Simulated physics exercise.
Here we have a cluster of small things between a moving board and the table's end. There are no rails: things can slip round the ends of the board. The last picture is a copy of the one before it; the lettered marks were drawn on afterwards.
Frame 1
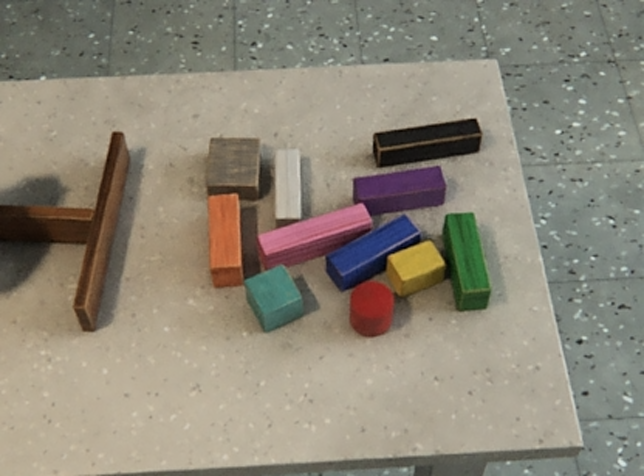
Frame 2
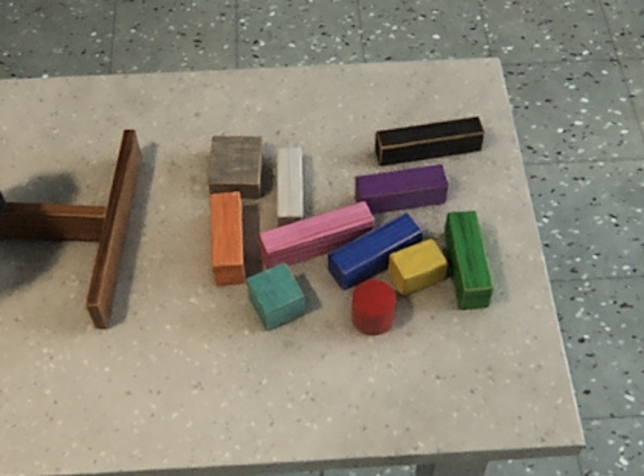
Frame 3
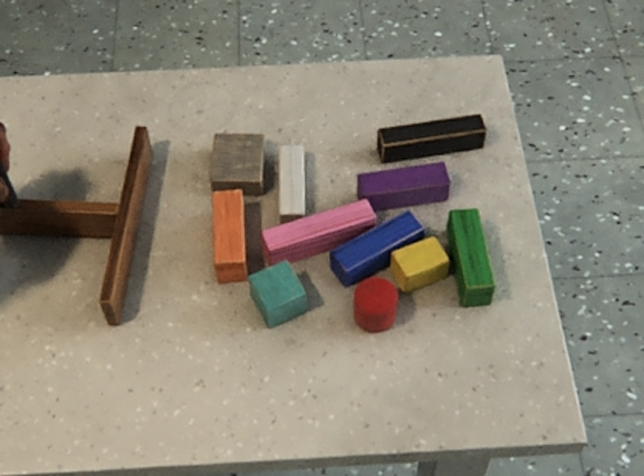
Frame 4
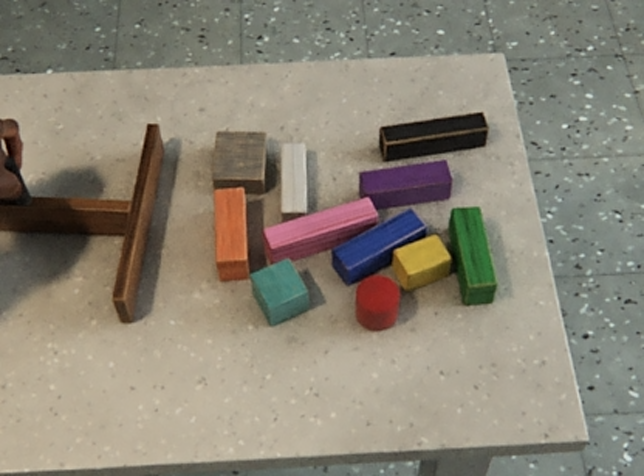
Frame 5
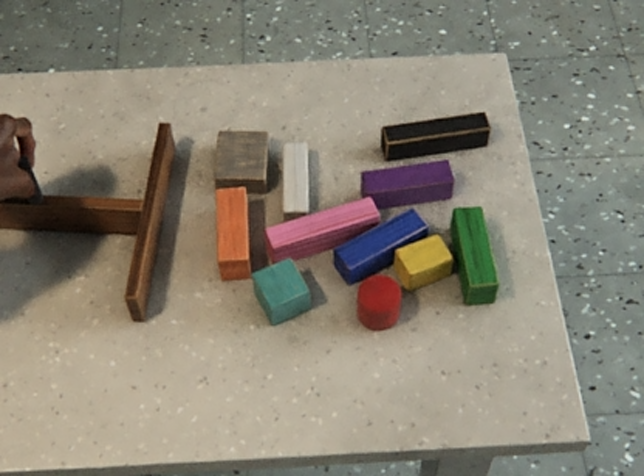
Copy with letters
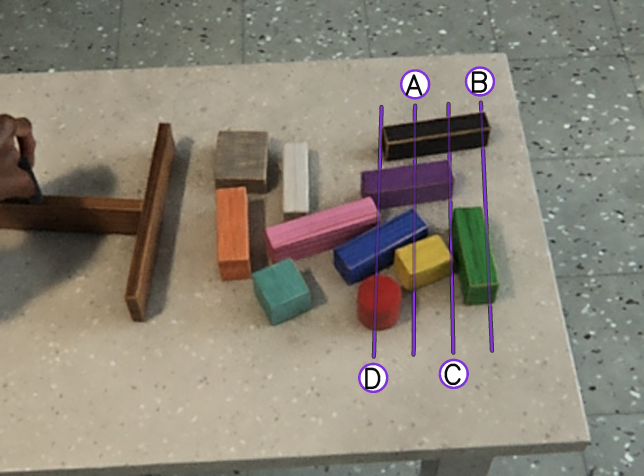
A dark-skinned hand appears at the left edge of a pale speckled table on a grey tiled floor, seen from above at an angle. Coloured blocks cluster right of a brown T-shaped wooden board: grey, white and orange nearest it, pink, turquoise, blue and red mid-group, yellow, purple, black and green farther right. The board slides slowly right, narrowing the gap, while the blocks stay still.
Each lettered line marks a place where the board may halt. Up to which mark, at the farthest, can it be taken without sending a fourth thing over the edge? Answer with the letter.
No fourth one falls up to C.
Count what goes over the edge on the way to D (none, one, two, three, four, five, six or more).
In all, none.
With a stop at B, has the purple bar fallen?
Yes.
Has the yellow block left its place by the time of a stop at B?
Yes.
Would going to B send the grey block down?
No.
On the marked copy, A at (414, 219); B at (486, 216); C at (451, 218); D at (378, 221).
With C. Early on, board (257, 200); grey block (297, 160); white stick (333, 182).
Further on, board (365, 195); black stick (495, 127); green stick (511, 258).
At the end, board (449, 191); green stick over the edge; purple bar over the edge; three fallen.
As for the rest, A is within the limit but short; B drops seven; D is within the limit but short.
